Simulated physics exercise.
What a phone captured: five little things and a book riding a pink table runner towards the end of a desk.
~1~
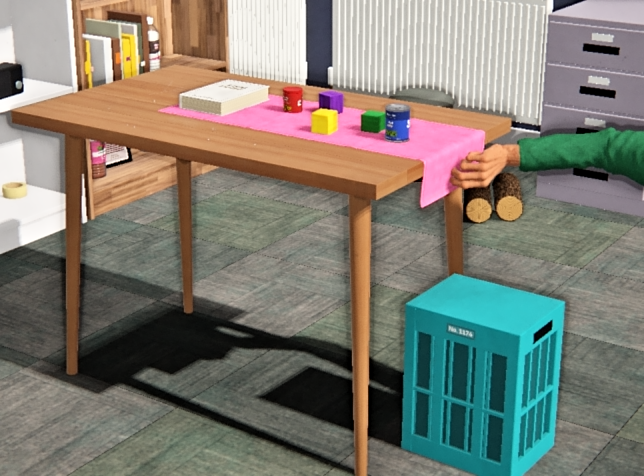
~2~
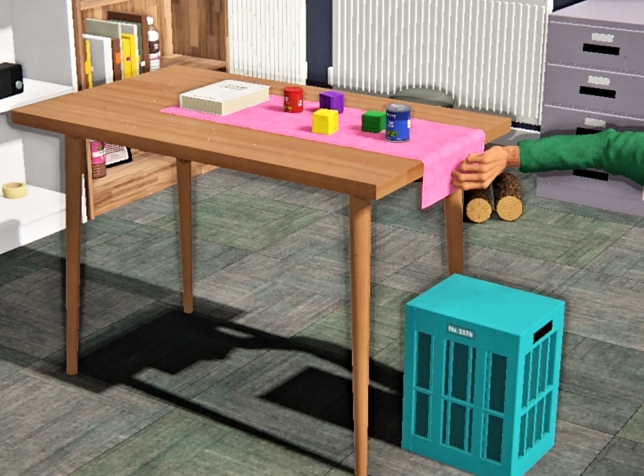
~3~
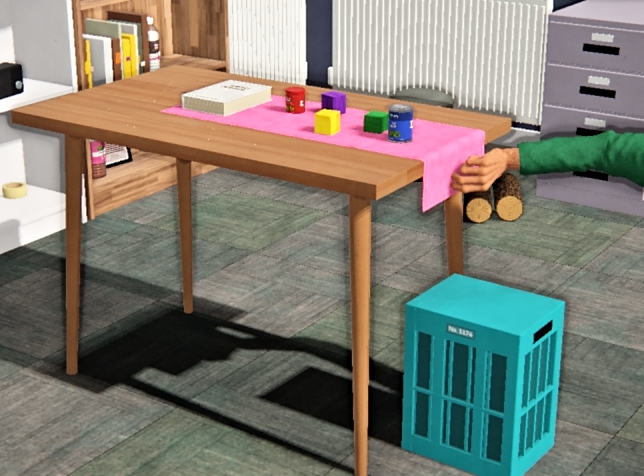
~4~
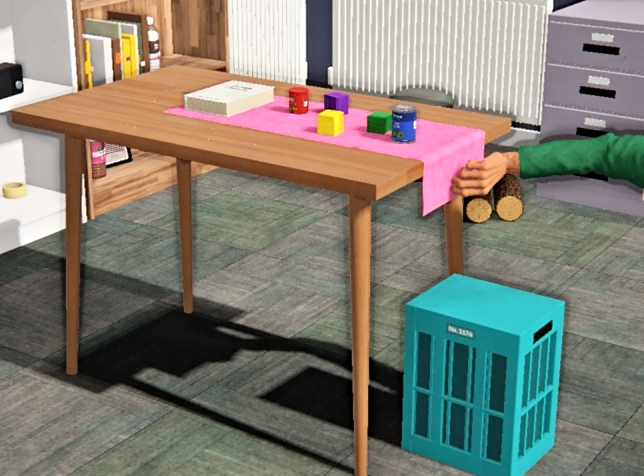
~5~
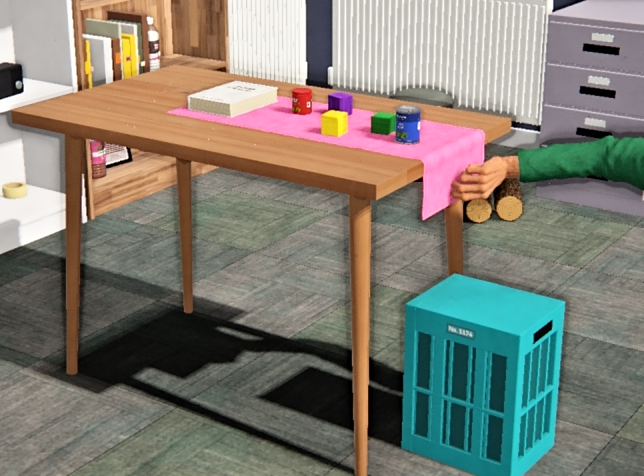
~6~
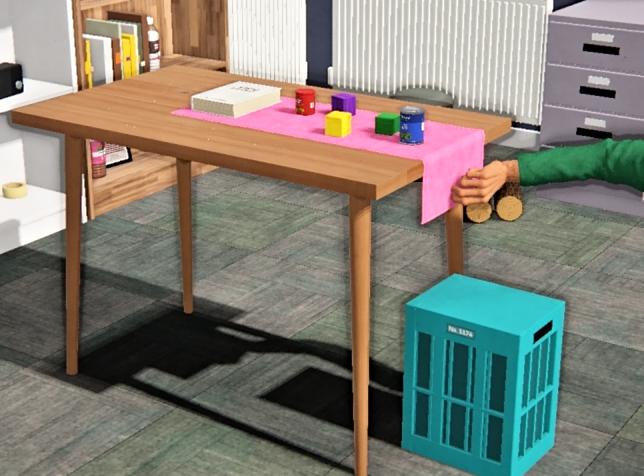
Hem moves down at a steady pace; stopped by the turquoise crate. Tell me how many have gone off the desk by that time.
Two objects go.
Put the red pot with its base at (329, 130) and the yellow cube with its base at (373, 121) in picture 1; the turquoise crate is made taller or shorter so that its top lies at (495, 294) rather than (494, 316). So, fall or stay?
As for the red pot, it stays in place; as for the yellow cube, it stays in place.
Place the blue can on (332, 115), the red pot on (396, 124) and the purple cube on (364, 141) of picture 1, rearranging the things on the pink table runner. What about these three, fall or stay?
The blue can stays aboard, the red pot is lost, the purple cube is lost.
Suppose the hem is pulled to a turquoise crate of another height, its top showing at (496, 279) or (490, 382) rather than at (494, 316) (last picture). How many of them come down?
Count: 1, then 4.
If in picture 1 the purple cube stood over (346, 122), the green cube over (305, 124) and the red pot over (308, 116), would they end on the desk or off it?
Purple cube kept, green cube kept, red pot kept.
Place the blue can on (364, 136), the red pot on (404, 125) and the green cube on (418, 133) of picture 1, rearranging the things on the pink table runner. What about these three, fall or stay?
Here's the result: The blue can leaves the top, the red pot leaves the top and the green cube leaves the top.
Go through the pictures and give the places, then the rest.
The first picture shows hem (421, 207); blue can (398, 107); green cube (373, 113); yellow cube (325, 112); purple cube (331, 93); red pot (293, 89); top of the crate (494, 316).
The second picture shows hem (421, 209); blue can (398, 107).
The third picture shows hem (423, 212); green cube (376, 114).
The fourth picture shows hem (423, 215); yellow cube (331, 113); top of the crate (494, 316).
The fifth picture shows hem (423, 220); purple cube (340, 95).
The sixth picture shows hem (422, 224); blue can (412, 109); green cube (387, 116); yellow cube (338, 114); purple cube (344, 95); red pot (305, 91).
A little later, hem near (453, 259); blue can gone.
Next, hem on the crate; blue can and green cube gone.
When it is over, hem on the crate; blue can and green cube gone. The desk loses two.
